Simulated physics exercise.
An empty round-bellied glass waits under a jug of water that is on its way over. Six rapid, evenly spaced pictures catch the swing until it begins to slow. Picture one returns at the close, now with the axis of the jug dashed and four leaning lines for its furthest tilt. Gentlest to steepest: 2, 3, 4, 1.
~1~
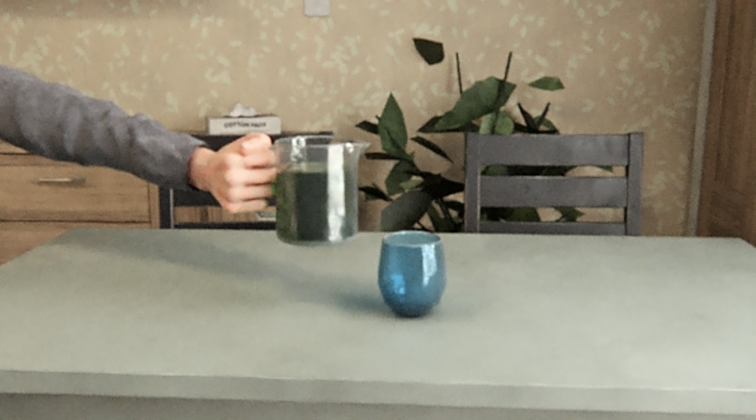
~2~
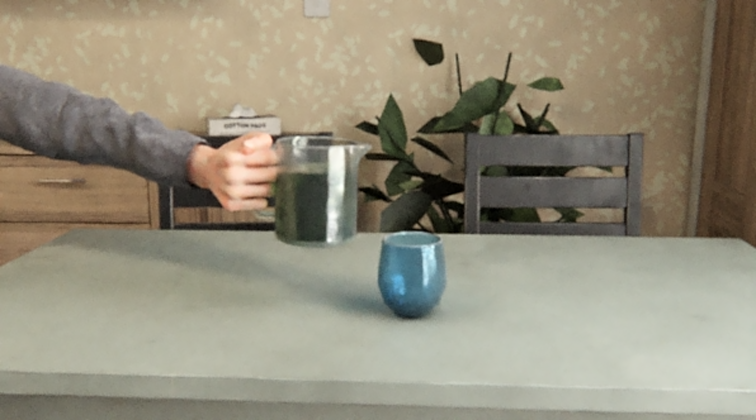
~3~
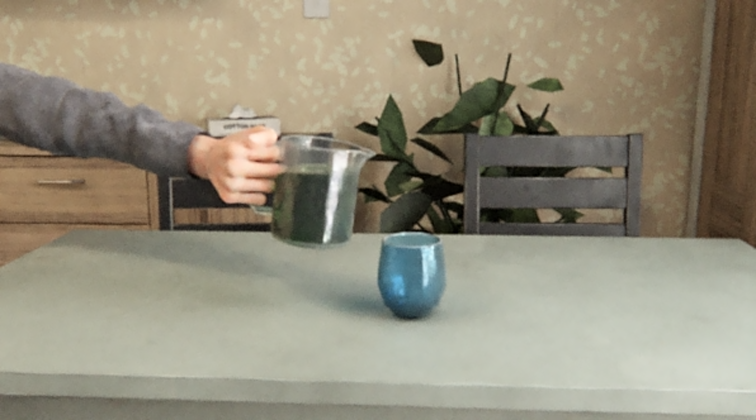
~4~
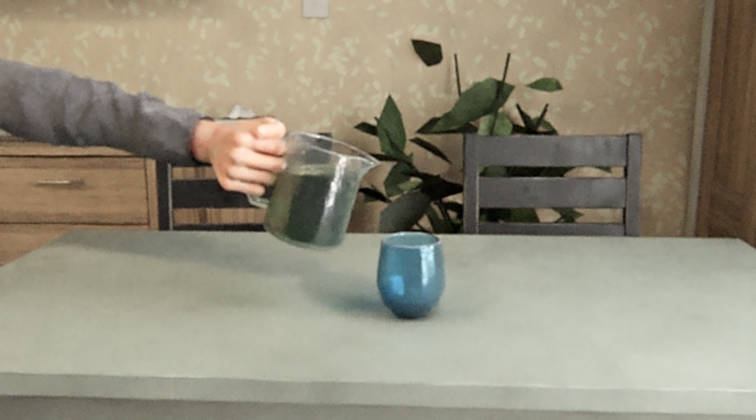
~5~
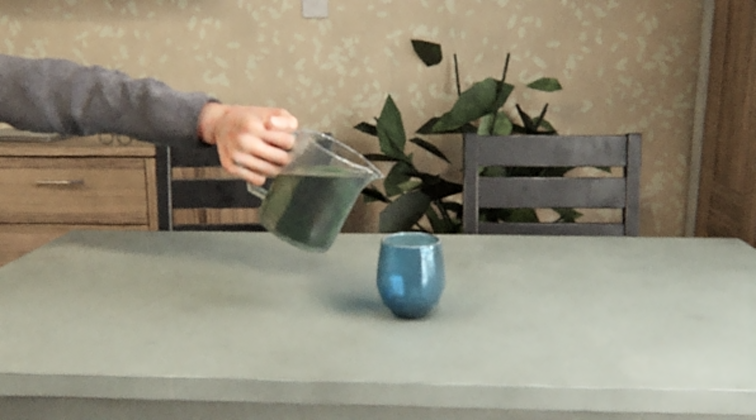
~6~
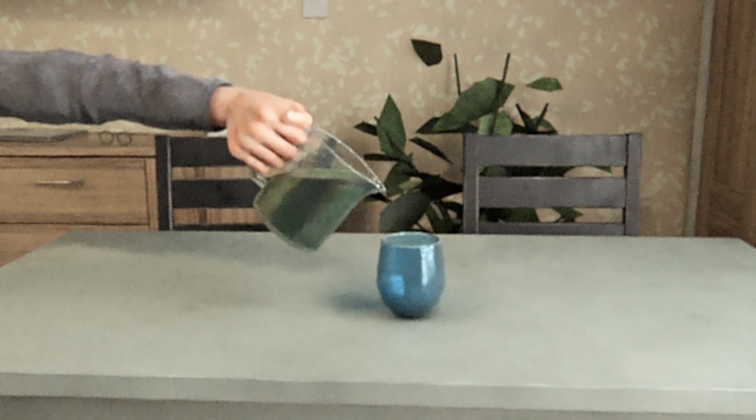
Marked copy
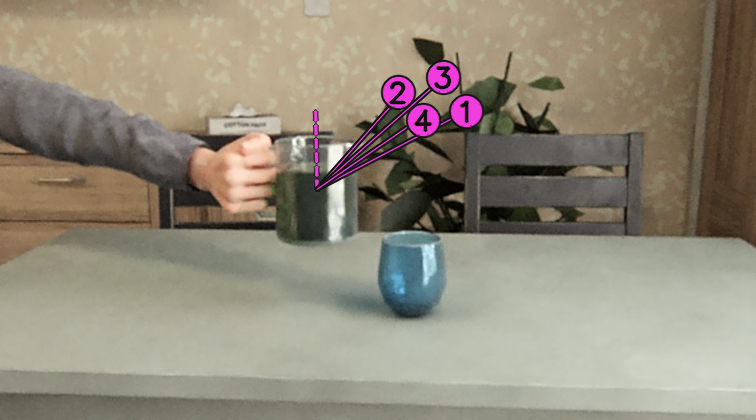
In the video, a hand holds a clear jug of dark-looking liquid above a table beside a round-bellied blue glass, then steadily tilts it rightward, its spout lowering toward the glass's rim while the liquid stays inside.
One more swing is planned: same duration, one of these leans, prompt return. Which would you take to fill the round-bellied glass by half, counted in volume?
Tilt 1.
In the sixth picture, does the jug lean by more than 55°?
No.
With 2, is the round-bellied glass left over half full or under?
Under.
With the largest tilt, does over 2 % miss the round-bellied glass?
No, it does not.
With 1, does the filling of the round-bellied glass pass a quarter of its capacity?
Yes, clearly.
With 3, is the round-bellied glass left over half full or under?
Under.
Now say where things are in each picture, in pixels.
Upright, lip at (369, 144); rim of the round-bellied glass round (413, 238); nothing has left yet, in the first frame.
Tipped about 2°, lip at (370, 147); nothing has left yet, in the second frame.
Tipped about 8°, lip at (374, 153); nothing has left yet, in the third frame.
Tipped about 17°, lip at (379, 163); nothing has left yet, in the fourth frame.
Tipped about 29°, lip at (383, 176); nothing has left yet, in the fifth frame.
Tipped about 40°, lip at (384, 190); nothing has left yet, in the sixth frame.
In magenta, 1 at (451, 119); 2 at (389, 107); 3 at (430, 88); 4 at (406, 127).
With 1, the round-bellied glass ends with about 49 % of what it can hold.
With 2, the round-bellied glass ends with about 10 % of what it can hold.
With 3, the round-bellied glass ends with about 19 % of what it can hold.
With 4, the round-bellied glass ends with about 32 % of what it can hold.
